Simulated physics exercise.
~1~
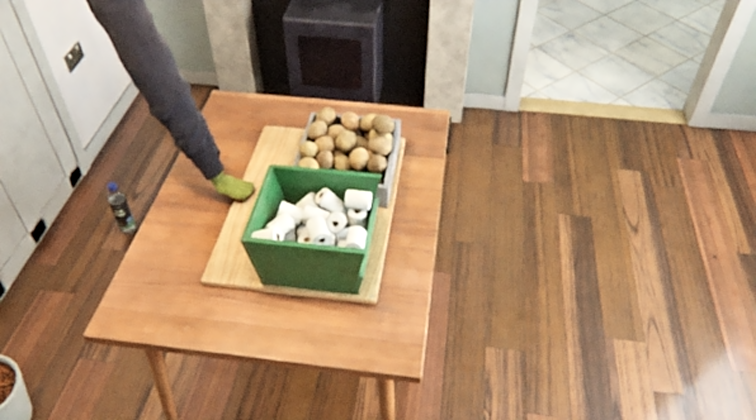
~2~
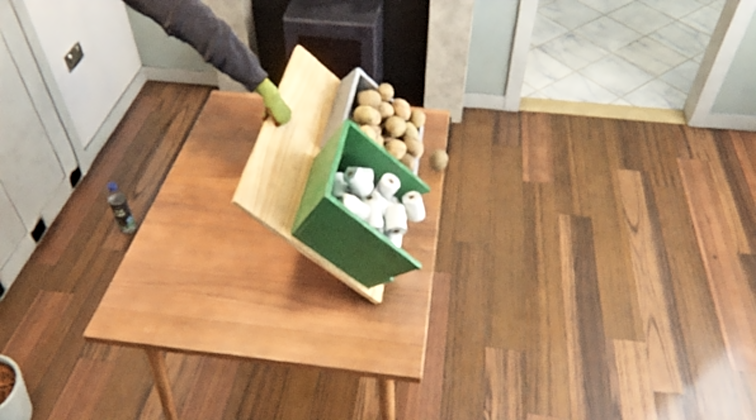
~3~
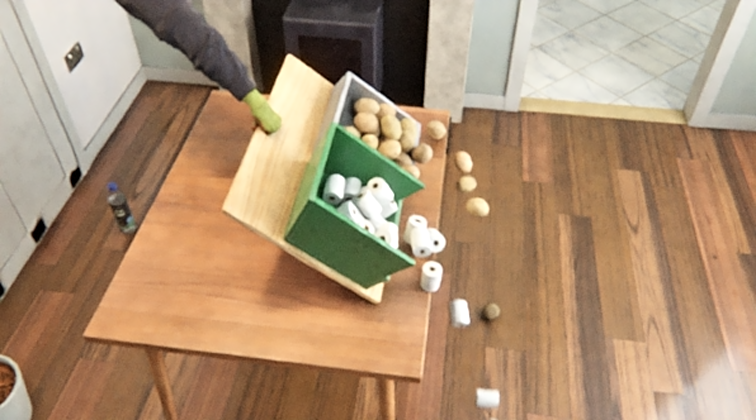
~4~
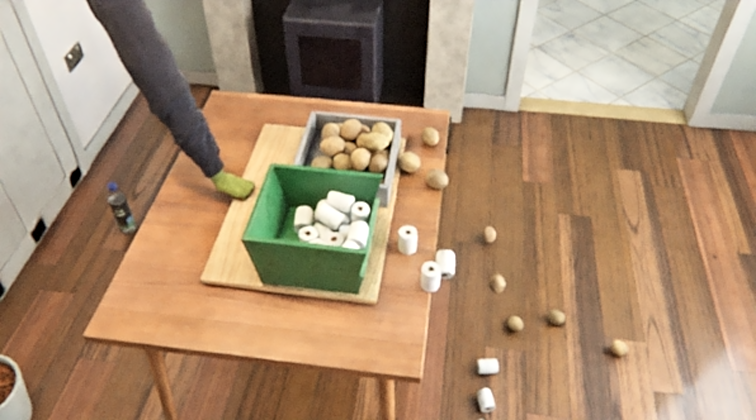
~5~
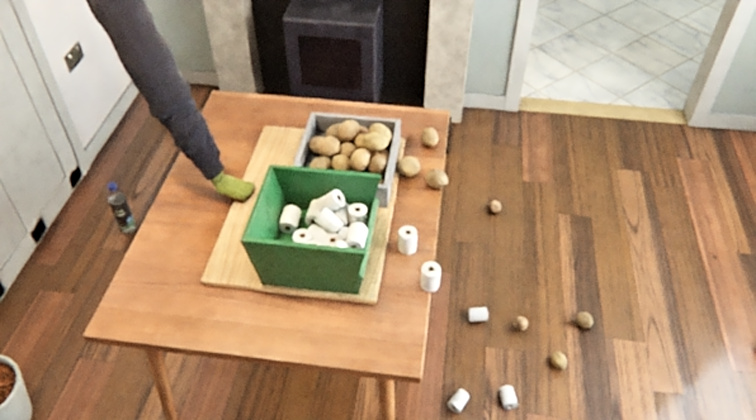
Gloved hand tilting a board with two tubs on a table, spilling some potatoes and paper rolls rightward, then lowering it flat.
